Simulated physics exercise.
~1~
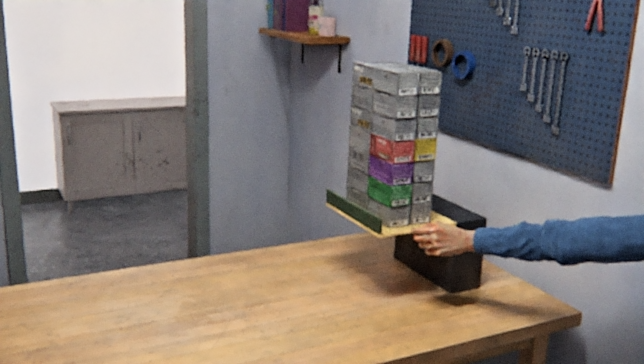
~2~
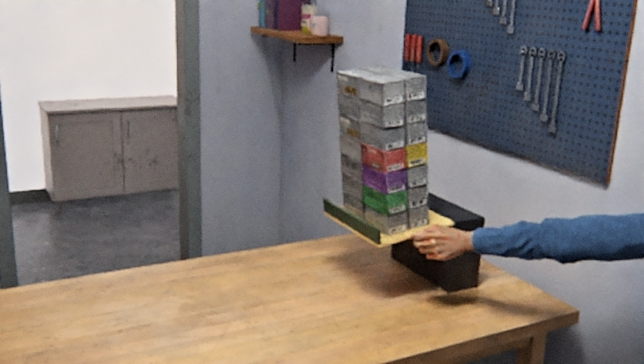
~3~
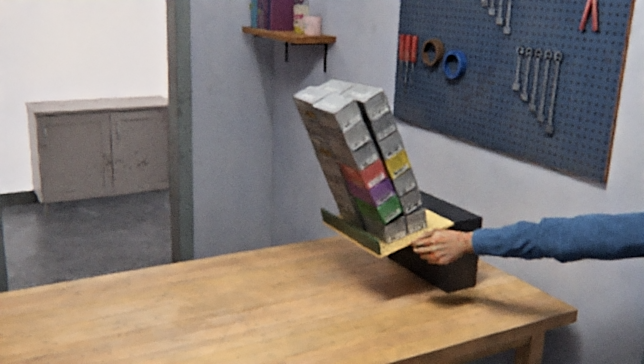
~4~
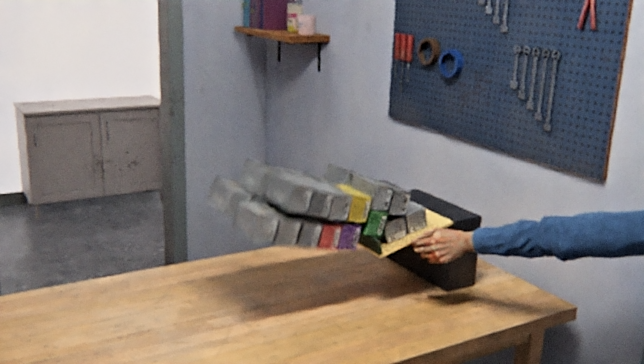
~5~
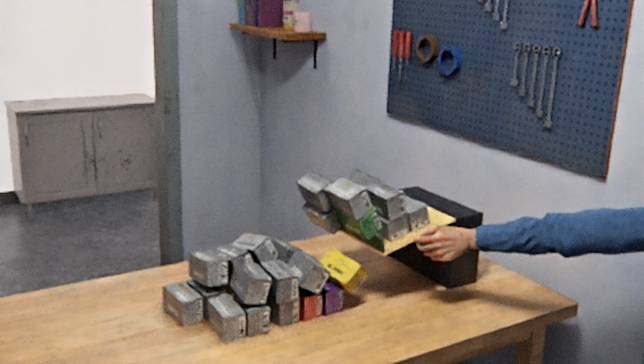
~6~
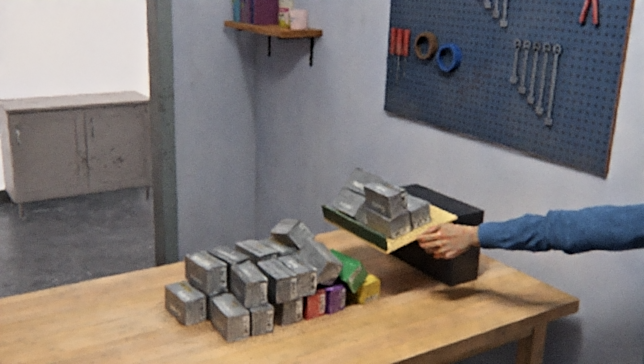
A stack of packets leans left on a tilting tray and topples, spilling most onto the table.
